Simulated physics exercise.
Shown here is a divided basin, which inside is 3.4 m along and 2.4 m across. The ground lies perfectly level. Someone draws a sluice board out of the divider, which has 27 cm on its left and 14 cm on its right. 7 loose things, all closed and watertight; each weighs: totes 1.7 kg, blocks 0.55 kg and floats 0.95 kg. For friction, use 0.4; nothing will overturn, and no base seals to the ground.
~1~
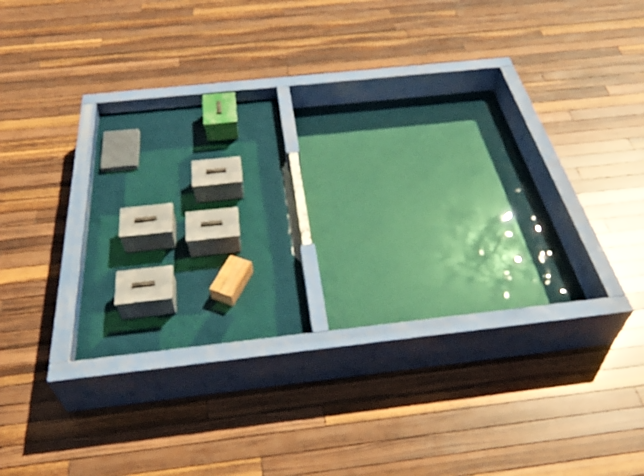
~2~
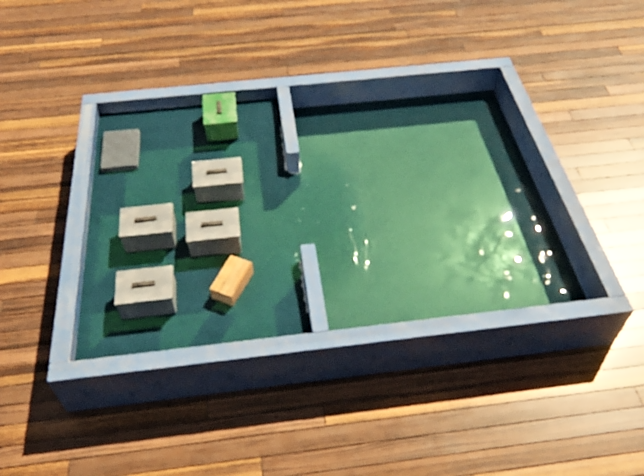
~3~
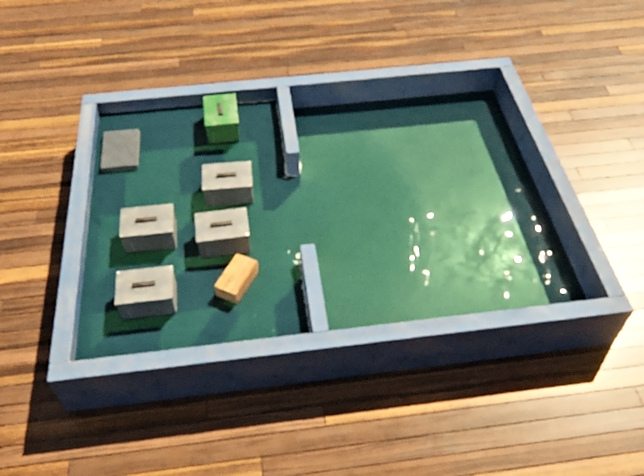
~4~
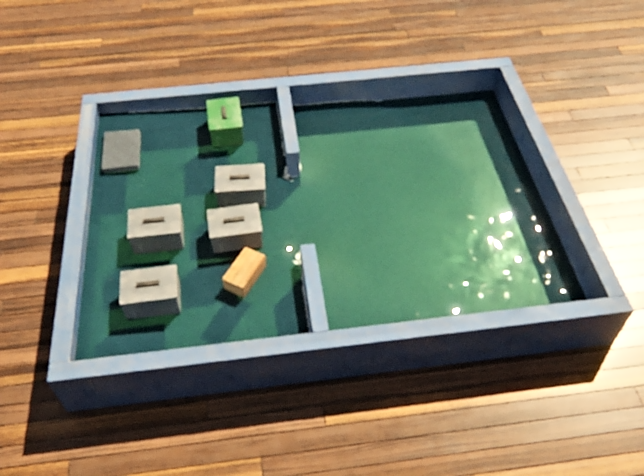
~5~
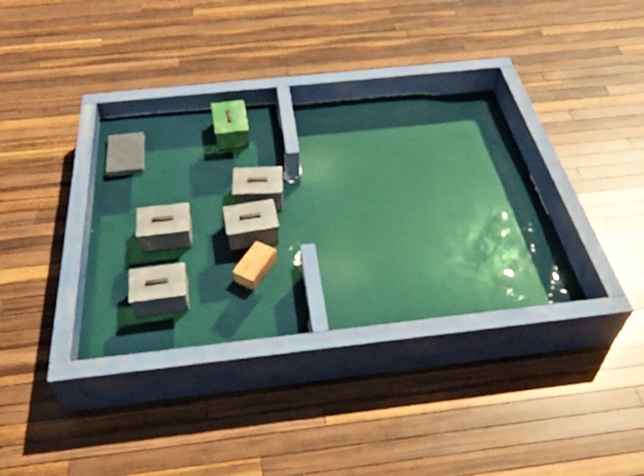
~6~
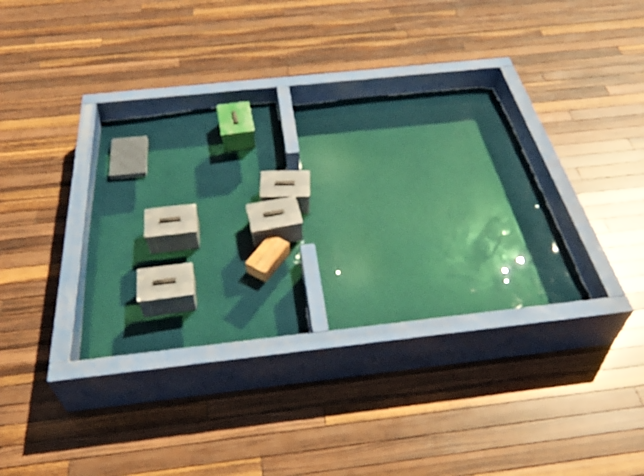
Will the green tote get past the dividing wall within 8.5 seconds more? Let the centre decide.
I expect it will be beyond the divider.
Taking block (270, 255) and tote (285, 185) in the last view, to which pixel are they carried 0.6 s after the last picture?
Roughly (318, 236), then roughly (371, 177).
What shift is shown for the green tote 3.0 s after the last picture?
Shift by then: About 30 cm.
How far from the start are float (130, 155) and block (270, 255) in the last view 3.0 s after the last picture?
Respectively 10 and 100 cm.
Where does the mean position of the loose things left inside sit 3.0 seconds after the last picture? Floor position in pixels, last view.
Around (270, 234).
Then, 0.6 s after the last picture the green tote is near (241, 126), 0.2 m from its start, afloat; 3 of 7 are over the mark; 7 afloat.
Then, 3.0 s after the last picture the green tote is near (246, 129), 0.3 m from its start, afloat; 3 of 7 are over the mark; 7 afloat.
Then, 5.5 s after the last picture the green tote is near (264, 142), 0.5 m from its start, afloat; 2 of 7 are over the mark; 7 afloat.
Then, 8.5 s after the last picture the green tote is near (337, 176), 1.1 m from its start, afloat; 3 of 7 are over the mark; 7 afloat.
